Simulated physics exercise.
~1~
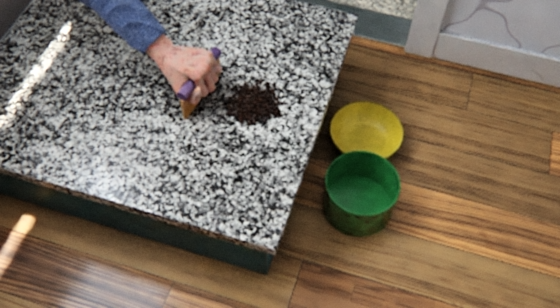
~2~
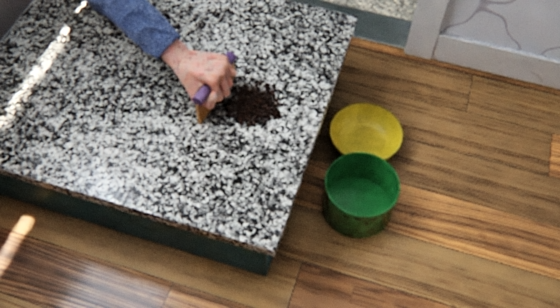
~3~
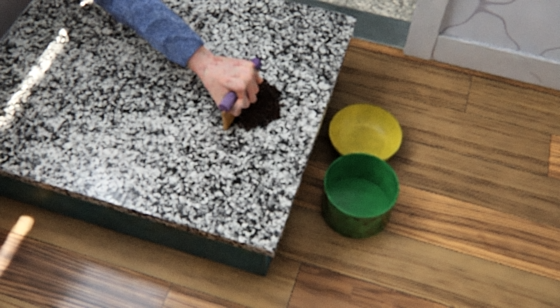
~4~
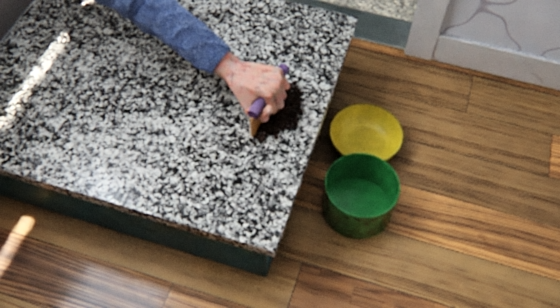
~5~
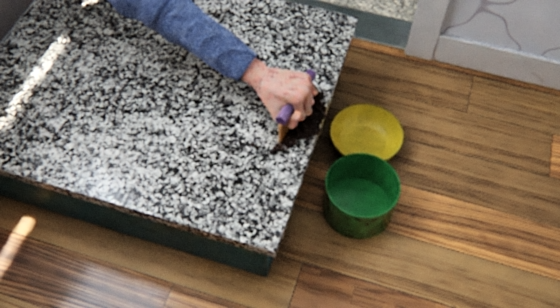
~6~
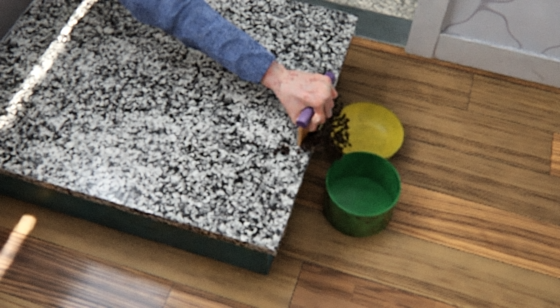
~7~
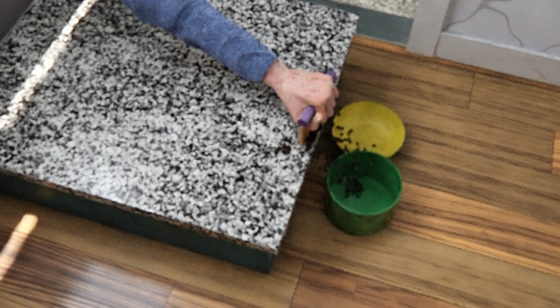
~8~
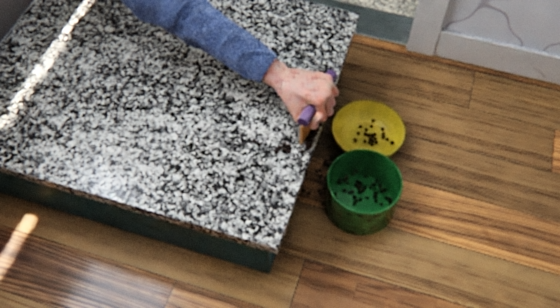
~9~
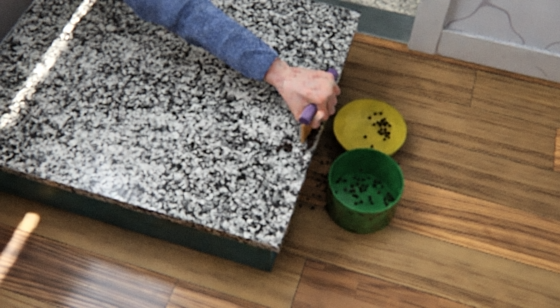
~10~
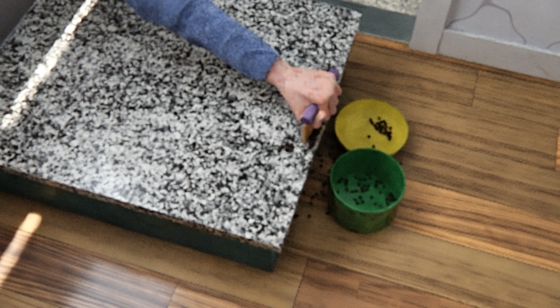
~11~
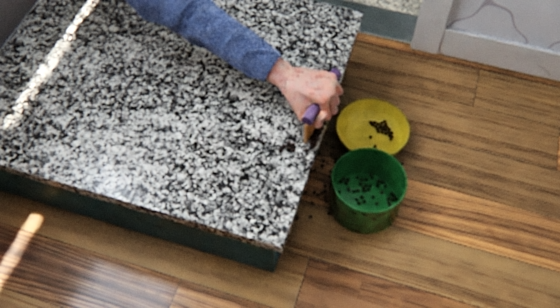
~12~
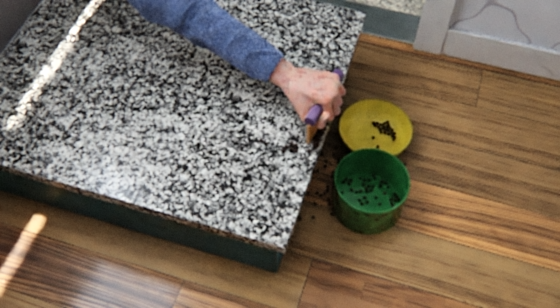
The clip opens on a speckled black and white slab above a wooden floor, where a hand in a blue sleeve holds a small scraper beside a dark pile of coffee beans. The hand slides the scraper to the right, pushing the beans across the slab toward its edge. As it reaches the edge and stops, beans spill over toward a yellow bowl and a green pot below. Some drop into each container, while others miss and scatter on the floor. The clip ends with the hand still at the edge and a few beans left on top.
